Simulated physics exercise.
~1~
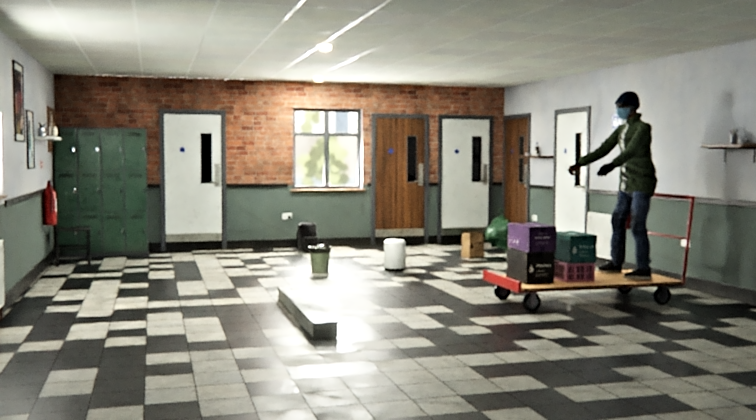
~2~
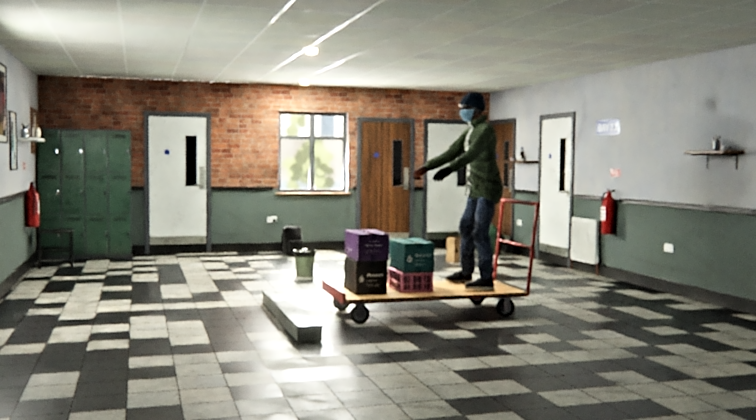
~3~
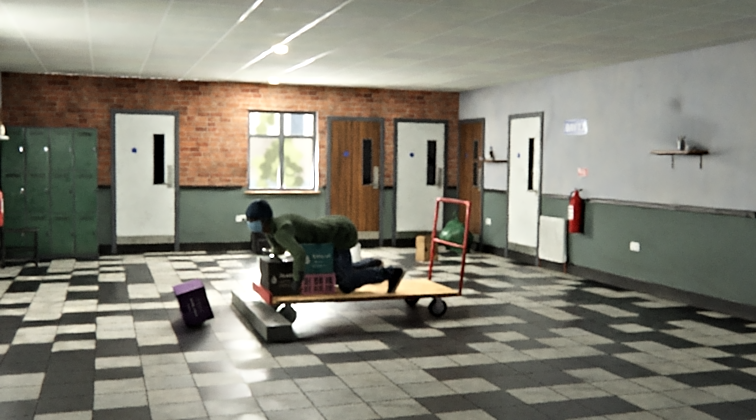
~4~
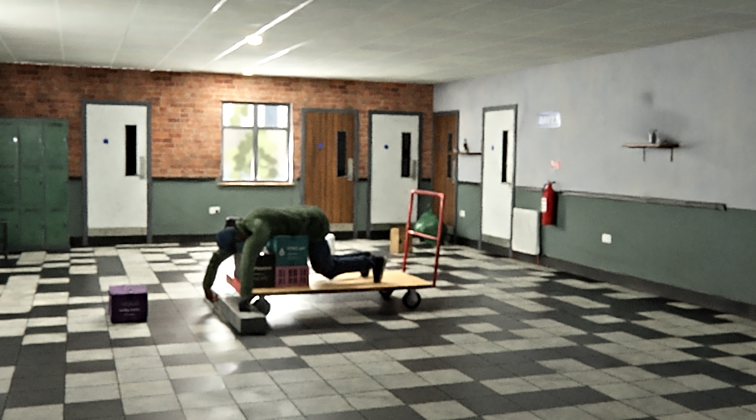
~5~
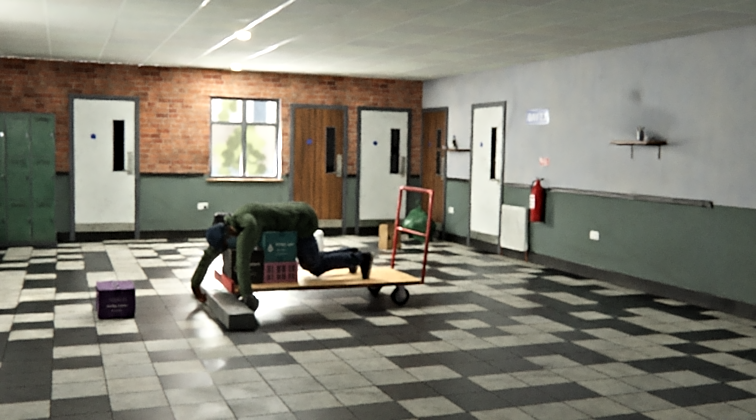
Masked figure riding a platform trolley left into a floor beam, pitching face-down over crates as a purple carton tumbles off ahead.
